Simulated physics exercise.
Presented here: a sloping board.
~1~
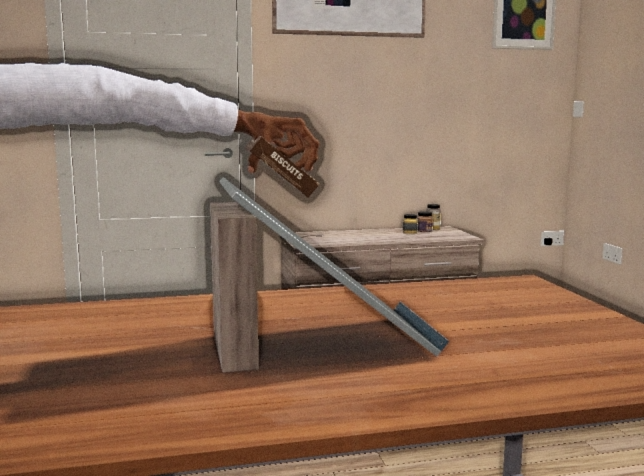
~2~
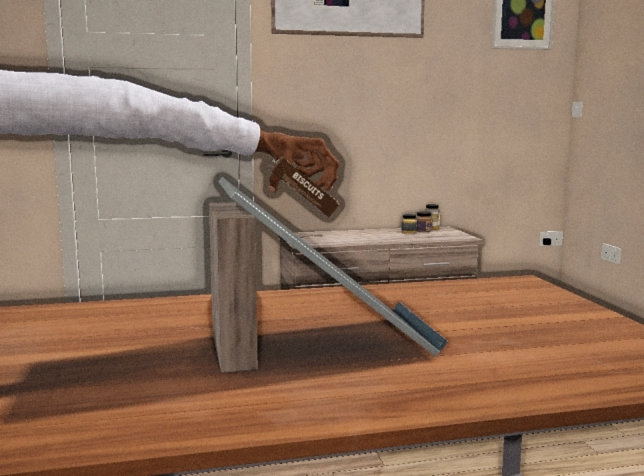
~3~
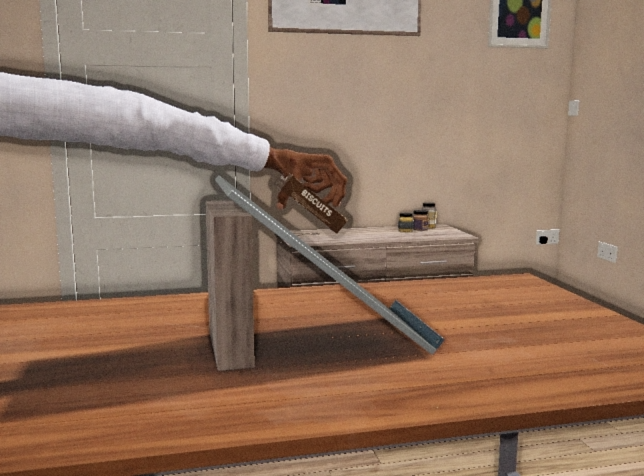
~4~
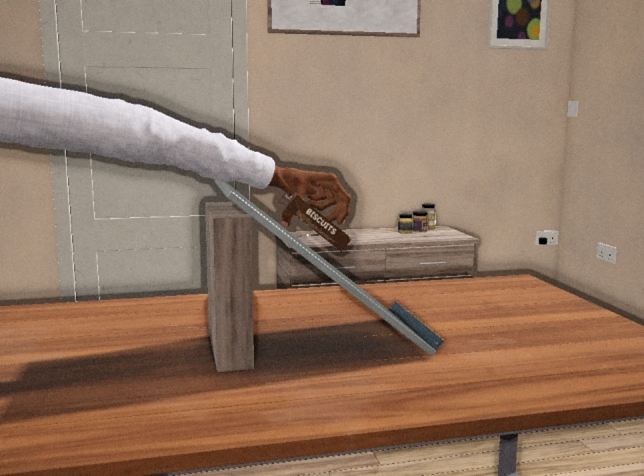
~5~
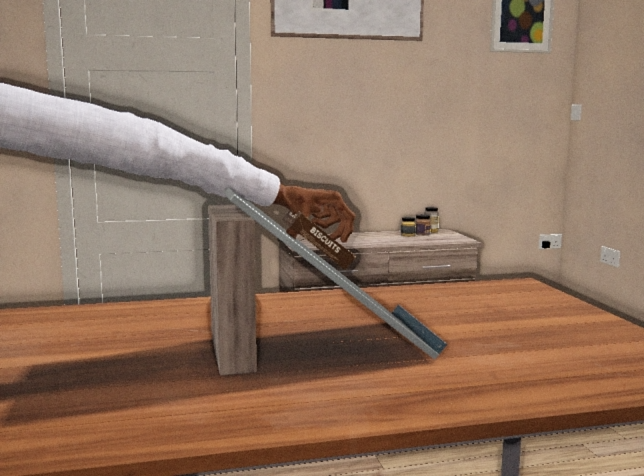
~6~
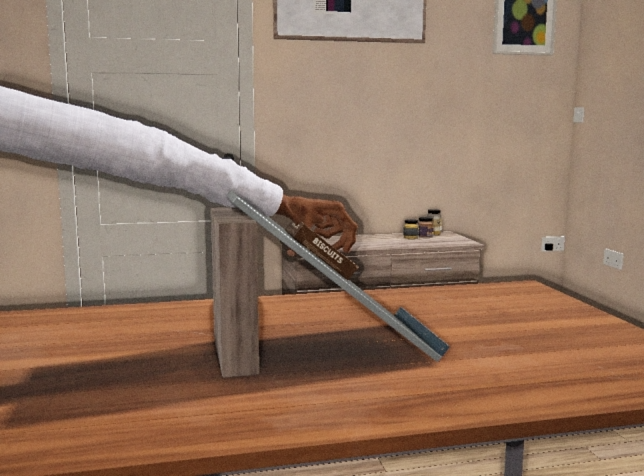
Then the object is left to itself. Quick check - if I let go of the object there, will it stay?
It travels toward the bottom.
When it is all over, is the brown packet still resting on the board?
Result: The brown packet stays on top.
Then, 0.30 s past the last view, brown packet displaced a little near (350, 271).
Then, 0.40 s past the last view, brown packet displaced about its own width near (384, 297).
Then, 0.50 s past the last view, brown packet displaced about its own width near (392, 305).
Finally, moved from the start, brown packet. Final places as the last picture's camera would see them, brown packet near (396, 307). The brown packet slides or rolls down.
